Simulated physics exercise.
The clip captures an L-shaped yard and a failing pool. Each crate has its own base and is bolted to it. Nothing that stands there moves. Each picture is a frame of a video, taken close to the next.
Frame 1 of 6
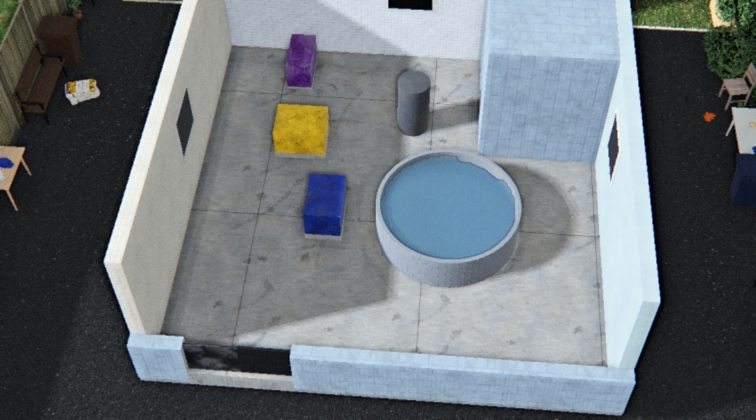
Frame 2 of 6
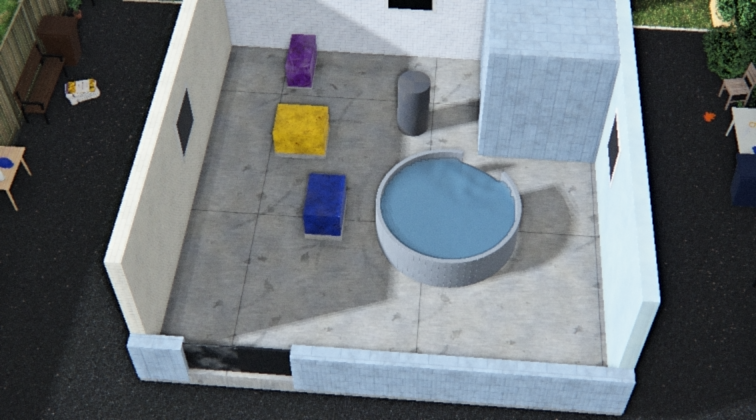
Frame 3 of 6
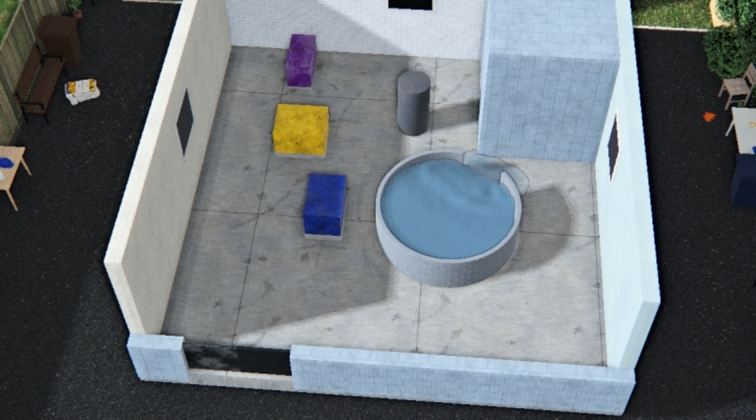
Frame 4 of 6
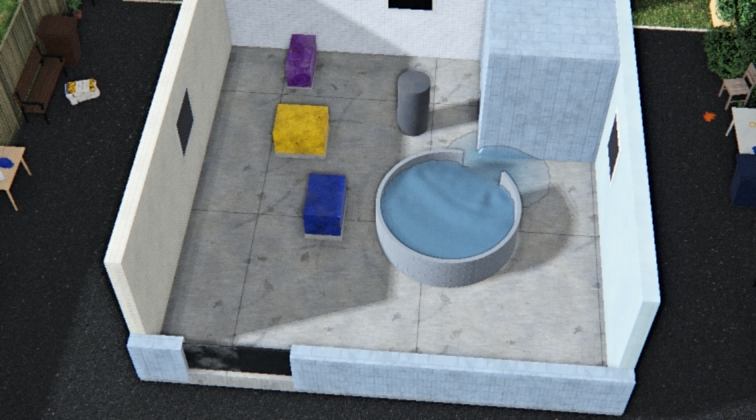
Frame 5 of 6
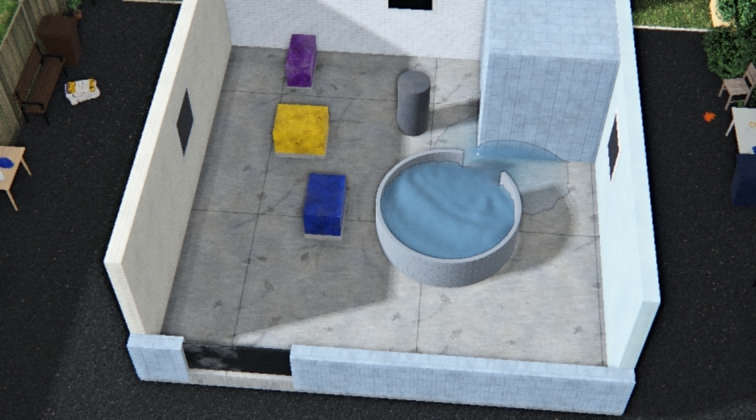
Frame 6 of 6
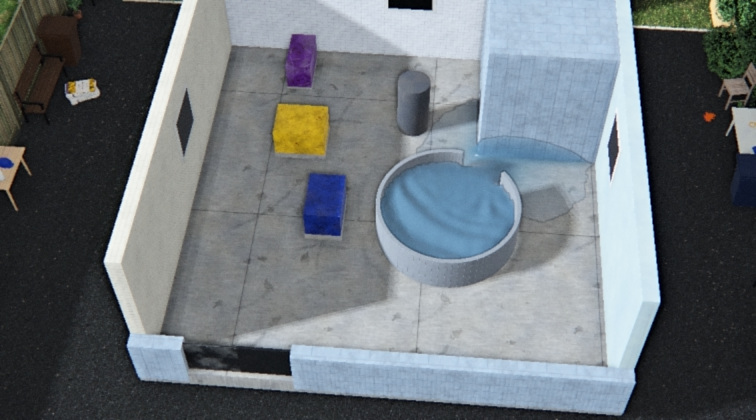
The clip shows a walled yard with purple, yellow and blue blocks, a grey cylinder and a round pool; the pool's far side opens, and water pours out, spreading across the paving beside the large pale block.
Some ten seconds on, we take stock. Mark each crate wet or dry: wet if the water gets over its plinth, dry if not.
Purple crate wet, blue crate dry, yellow crate dry.
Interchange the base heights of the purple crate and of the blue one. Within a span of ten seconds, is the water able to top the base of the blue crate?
The blue crate gets flooded.
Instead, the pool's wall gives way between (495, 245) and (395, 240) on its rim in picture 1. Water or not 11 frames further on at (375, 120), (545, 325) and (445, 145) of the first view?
In the order given, the spots are not soaked, swamped and not soaked.
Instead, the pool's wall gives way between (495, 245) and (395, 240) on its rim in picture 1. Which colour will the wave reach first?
The blue-painted one.
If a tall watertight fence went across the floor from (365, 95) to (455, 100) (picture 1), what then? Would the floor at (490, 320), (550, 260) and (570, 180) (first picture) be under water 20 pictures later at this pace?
As listed: Flooded, awash, awash.
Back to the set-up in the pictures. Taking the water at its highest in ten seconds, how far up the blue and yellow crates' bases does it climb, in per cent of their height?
The first comes to 50 per cent and the second to 80 per cent.
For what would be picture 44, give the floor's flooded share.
75 %.
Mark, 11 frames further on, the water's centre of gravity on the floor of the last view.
The water's middle lies around (475, 209).
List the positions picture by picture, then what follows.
In the first picture, the round pool at (448, 206) is whole and still.
In the second picture, water pours out on the round pool's far side and has run to a hidden place.
In the third picture, water pours out on the round pool's far side and has run to (472, 153).
In the fourth picture, water pours out on the round pool's far side and has run to (539, 160).
In the fifth picture, water pours out on the round pool's far side and has run to (565, 162).
In the sixth picture, water pours out on the round pool's far side and has run to (477, 103).
A moment on, water covers 15 % of the floor; the purple crate not reached, the blue crate not reached, the yellow crate not reached.
Next, water covers 25 % of the floor; the purple crate not reached, the blue crate not reached, the yellow crate not reached.
Then, water covers 45 % of the floor; the purple crate water round its plinth, the blue crate water round its plinth, the yellow crate water round its plinth.
Later, water covers 75 % of the floor; the purple crate water round its plinth, the blue crate water round its plinth, the yellow crate water round its plinth.
In the end, water covers 100 % of the floor; the purple crate was topped, the blue crate stayed above the water, the yellow crate stayed above the water.
